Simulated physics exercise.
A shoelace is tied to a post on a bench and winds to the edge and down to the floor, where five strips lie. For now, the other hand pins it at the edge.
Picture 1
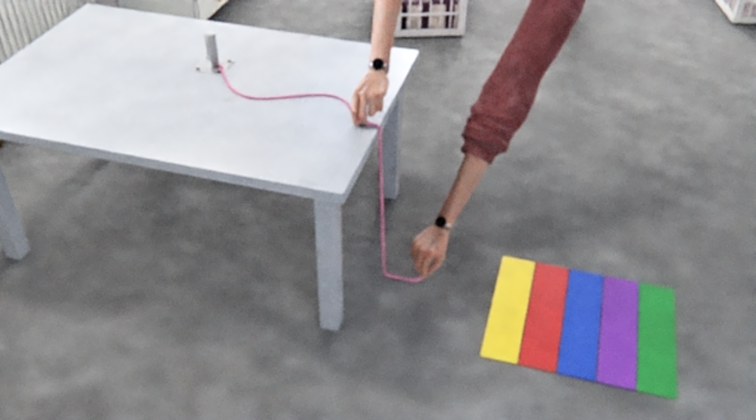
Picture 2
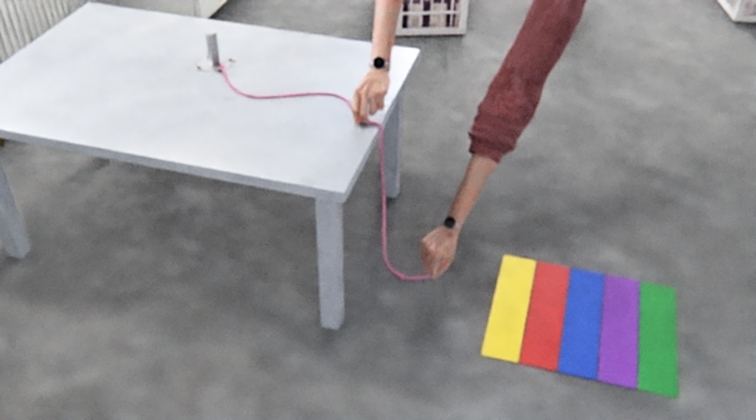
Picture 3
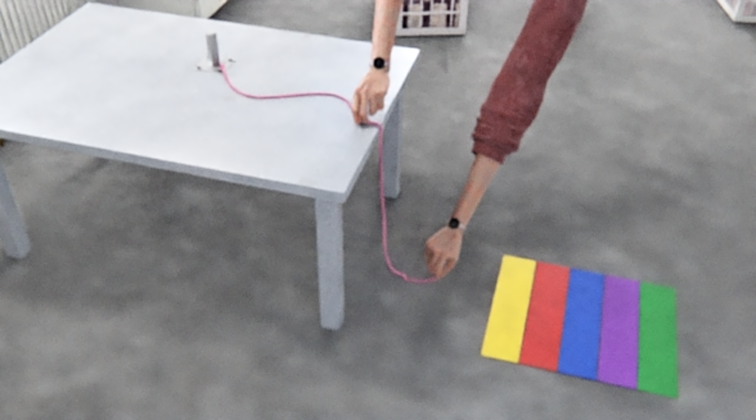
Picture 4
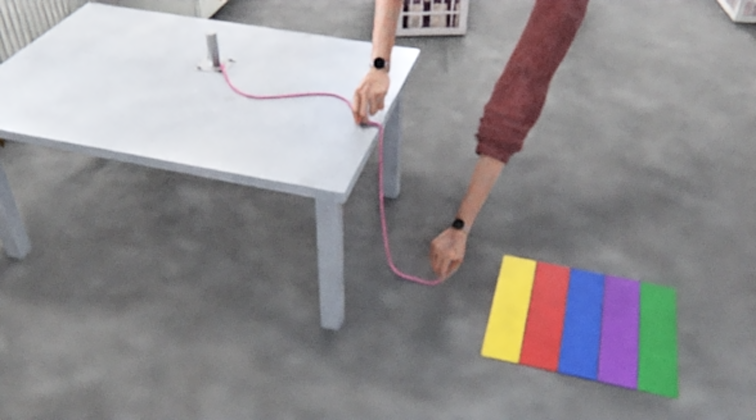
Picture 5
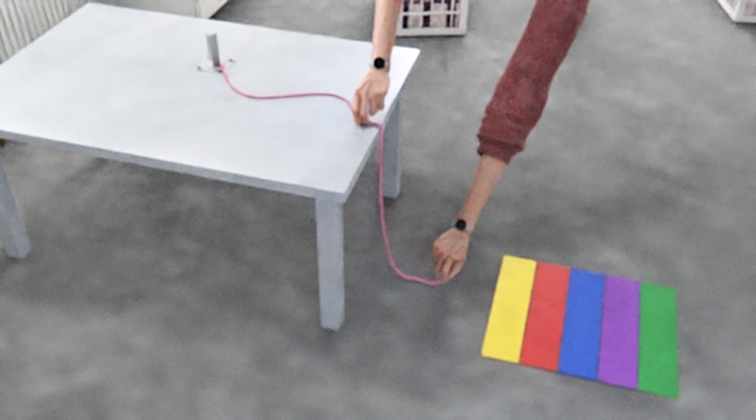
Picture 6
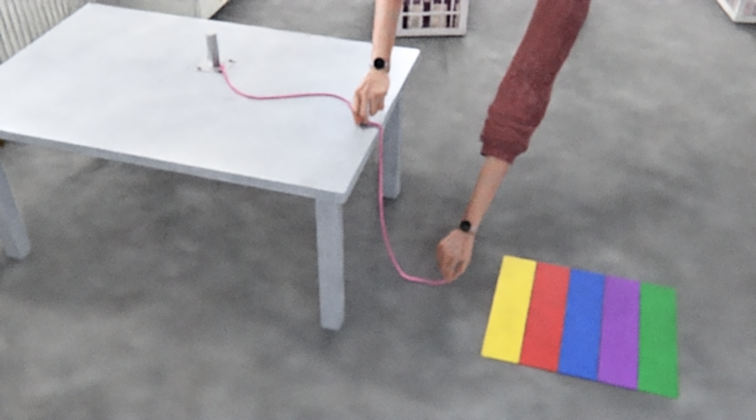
A hand held a pink cord at the edge of a white table while another hand, below near the floor, drew its loose end slightly right, toward the yellow side of five coloured strips.
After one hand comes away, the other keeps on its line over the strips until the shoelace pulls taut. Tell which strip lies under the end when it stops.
The blue strip.
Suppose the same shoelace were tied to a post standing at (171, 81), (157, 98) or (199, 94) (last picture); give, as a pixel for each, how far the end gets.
Try by try: (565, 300), (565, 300) and (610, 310).
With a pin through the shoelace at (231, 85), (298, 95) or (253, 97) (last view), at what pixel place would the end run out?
Going through the three tries, you get (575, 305), (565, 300) and (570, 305).
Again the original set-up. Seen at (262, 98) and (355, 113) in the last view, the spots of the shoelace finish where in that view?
Final positions are (289, 89) and (386, 124), in that order.
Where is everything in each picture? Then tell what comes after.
End (427, 274); yellow (503, 340); red (540, 348); blue (578, 356); purple (617, 365); green (657, 373), in the first picture.
End (436, 274); shoelace through (229, 82) (286, 96) (351, 105) (381, 149) (384, 210) (388, 264), in the second picture.
End (440, 275), in the third picture.
End (445, 276); shoelace through (229, 82) (286, 96) (351, 105) (380, 150) (382, 211) (392, 265), in the fourth picture.
End (447, 277), in the fifth picture.
End (452, 278); shoelace through (229, 82) (286, 97) (351, 106) (381, 150) (382, 211) (397, 266), in the sixth picture.
Early on, end near (524, 293); over yellow.
Midway, end near (568, 302); over red.
At the end of the slack, end near (593, 307); over blue. It gets as far as the blue strip.
